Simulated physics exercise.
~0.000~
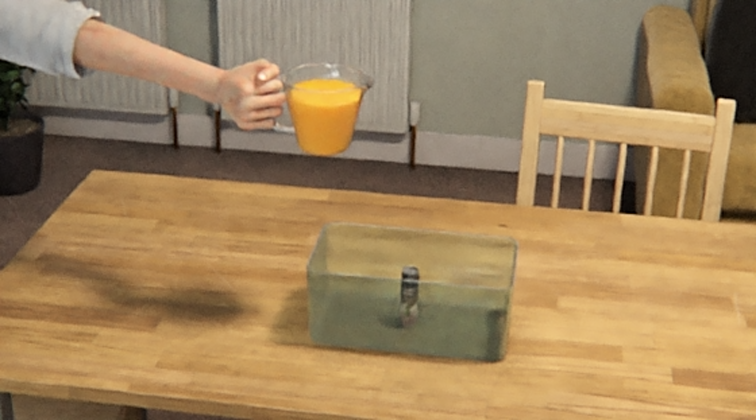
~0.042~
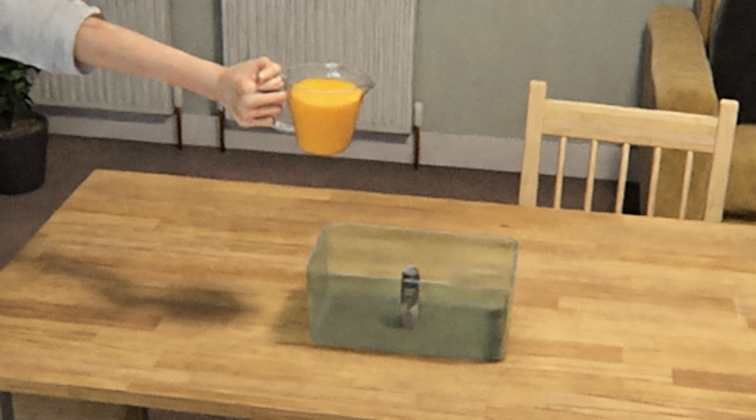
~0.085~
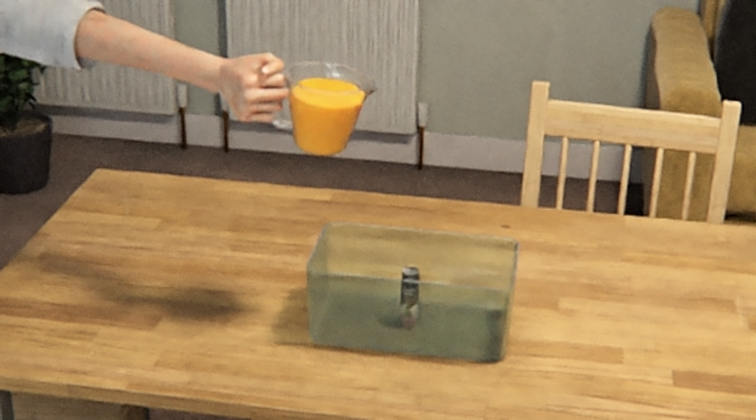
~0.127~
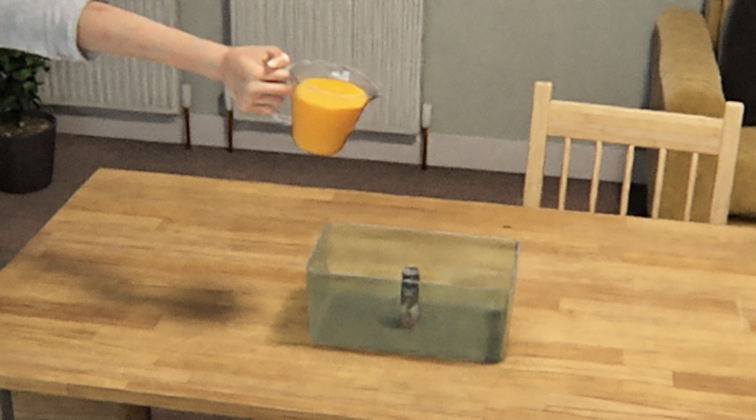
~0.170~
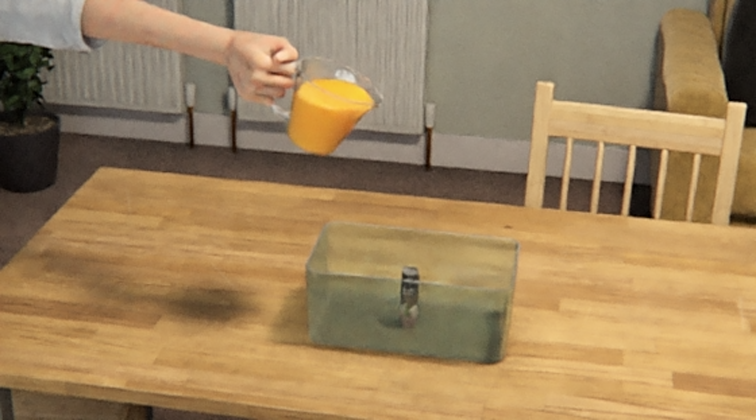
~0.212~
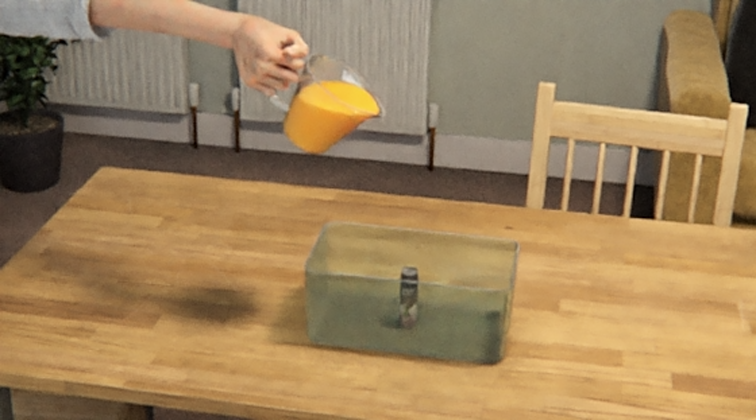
A hand tilts a glass jug of orange juice rightward above a clear rectangular basin.
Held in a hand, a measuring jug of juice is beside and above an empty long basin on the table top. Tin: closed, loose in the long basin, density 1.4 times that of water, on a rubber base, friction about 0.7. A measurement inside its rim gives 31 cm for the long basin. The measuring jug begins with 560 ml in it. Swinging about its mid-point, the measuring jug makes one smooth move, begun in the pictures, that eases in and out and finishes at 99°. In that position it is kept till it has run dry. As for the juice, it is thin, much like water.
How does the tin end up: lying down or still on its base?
It ends up still on its base.
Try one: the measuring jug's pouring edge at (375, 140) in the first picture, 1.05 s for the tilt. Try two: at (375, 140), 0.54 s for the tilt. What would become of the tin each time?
In the first try it comes down; in the second it comes down.
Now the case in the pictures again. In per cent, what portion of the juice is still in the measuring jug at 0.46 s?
Still held: Roughly 44 % of the total.
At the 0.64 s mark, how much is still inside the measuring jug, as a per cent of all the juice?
What remains is about 7 percent of it all.
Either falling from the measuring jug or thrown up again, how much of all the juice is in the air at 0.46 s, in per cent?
Estimate: Some 48 % of the total.
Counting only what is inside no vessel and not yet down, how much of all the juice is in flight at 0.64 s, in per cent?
I'd put it at about 22 per cent of the liquid.
Then, 0.46 s in, the tilt is 94° and 43 per cent is still to pour; the tin stands where it began.
Then, 0.64 s in, the tilt is 99° and 7 per cent is still to pour; the tin stands where it began.
Then, 0.83 s in, the tilt is 99° and 0 per cent is still to pour; the tin stands where it began.
Then, 1.04 s in, the tilt is 99° and 0 per cent is still to pour; the tin stands where it began.
Finally, the tin stands where it began.
